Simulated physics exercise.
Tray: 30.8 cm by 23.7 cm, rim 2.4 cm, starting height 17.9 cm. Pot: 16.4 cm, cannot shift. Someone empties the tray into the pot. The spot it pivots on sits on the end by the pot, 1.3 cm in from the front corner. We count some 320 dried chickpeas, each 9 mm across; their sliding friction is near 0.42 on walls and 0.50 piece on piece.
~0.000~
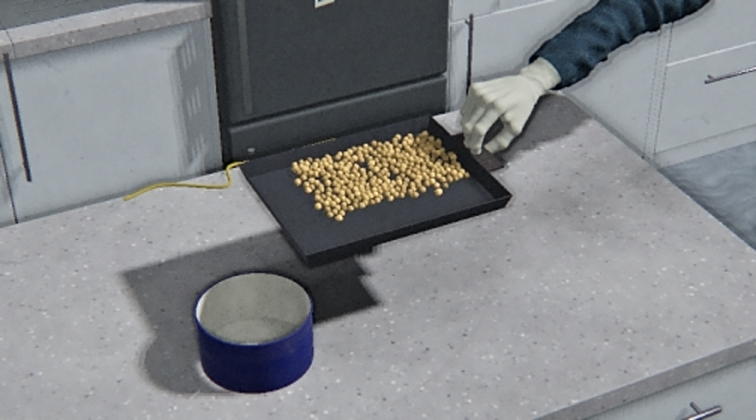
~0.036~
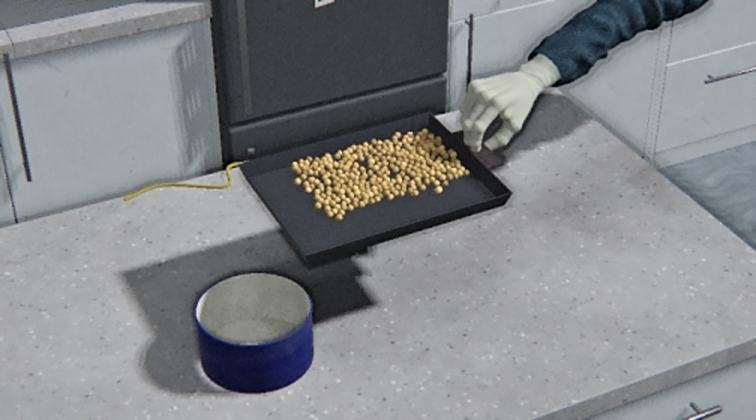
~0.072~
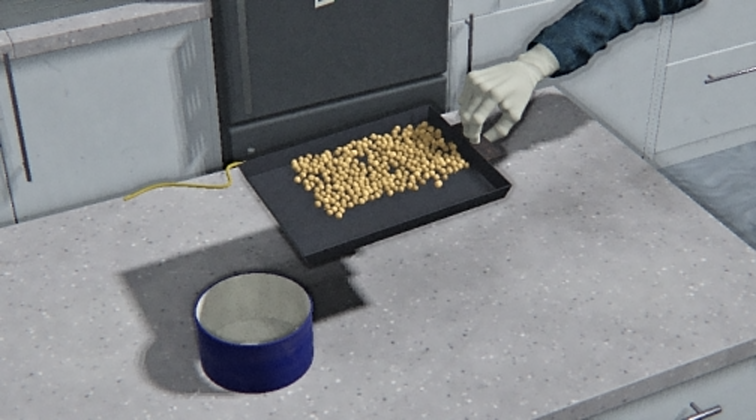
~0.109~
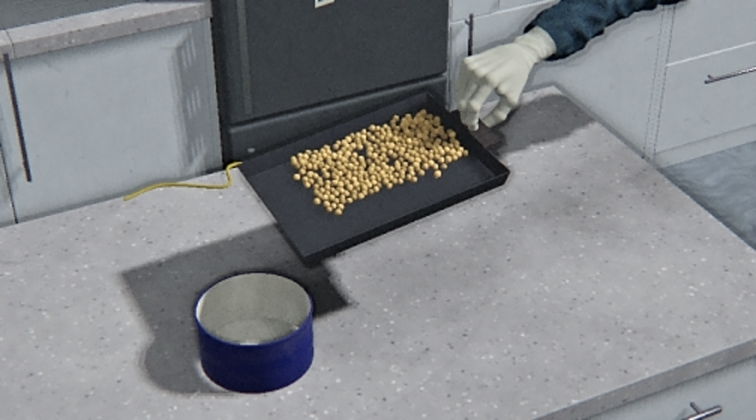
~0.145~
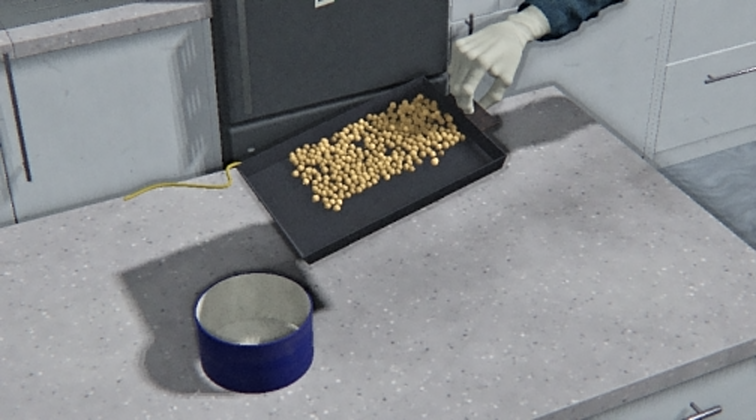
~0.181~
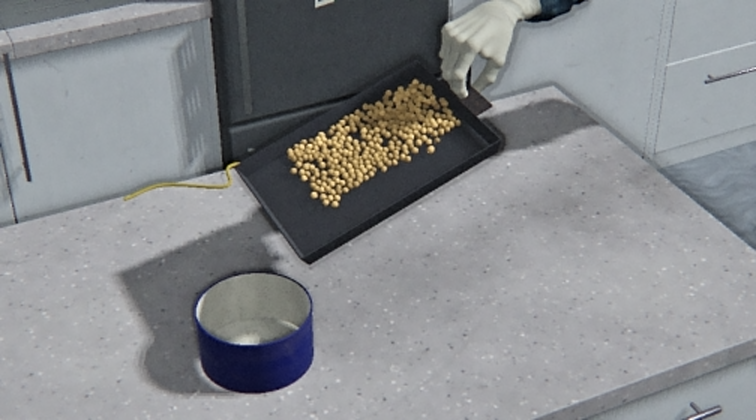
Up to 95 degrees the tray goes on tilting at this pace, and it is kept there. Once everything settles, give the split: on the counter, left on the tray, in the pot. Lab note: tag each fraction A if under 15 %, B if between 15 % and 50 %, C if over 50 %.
Counter = C, tray = A, pot = B.
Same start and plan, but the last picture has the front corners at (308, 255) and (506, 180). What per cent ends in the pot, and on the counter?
The pot gets 0 and the counter 100.
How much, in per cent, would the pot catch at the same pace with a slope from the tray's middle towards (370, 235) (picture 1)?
Something like 0 in a hundred.
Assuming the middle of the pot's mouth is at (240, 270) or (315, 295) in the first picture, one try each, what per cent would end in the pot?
In order, about 70 and about 5 per cent.
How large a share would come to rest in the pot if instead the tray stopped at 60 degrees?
It would be near 15 per cent.
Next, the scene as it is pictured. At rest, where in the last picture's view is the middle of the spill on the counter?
Look close to (163, 316) in the last picture.
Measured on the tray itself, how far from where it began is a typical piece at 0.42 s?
Displacement on the tray: About 5 cm.
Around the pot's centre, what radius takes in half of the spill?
I'd say close to 20 centimetres.
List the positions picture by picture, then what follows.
Tray tilt 0 degrees, front corners at (309, 250) and (505, 194); middle of the pieces at (382, 173); pot at (254, 307), in the first picture.
Tray tilt 1 degrees, front corners at (308, 250) and (505, 191); middle of the pieces at (382, 171), in the second picture.
Tray tilt 3 degrees, front corners at (308, 251) and (504, 184), lowest corner left front; middle of the pieces at (382, 167), in the third picture.
Tray tilt 8 degrees, front corners at (306, 251) and (503, 171), lowest corner left front; middle of the pieces at (381, 159), in the fourth picture.
Tray tilt 13 degrees, front corners at (305, 252) and (499, 155), lowest corner left front; middle of the pieces at (378, 149), in the fifth picture.
Tray tilt 19 degrees, front corners at (303, 253) and (494, 139), lowest corner left front; middle of the pieces at (375, 140); pot at (254, 307). The tray's pace is about 160 degrees a second, in the sixth picture.
Then, at 0.42 s, tilt 57 degrees; the tray holds 100 %, the pot 0 %.
After 0.59 s, tilt 83 degrees; the tray holds 85 %, the pot 0 %.
Then, at 0.87 s, tilt 95 degrees; the tray holds 0 %, the pot 30 %.
At rest (1.7 s), counter 65 %, tray 0 %, pot 35 %.
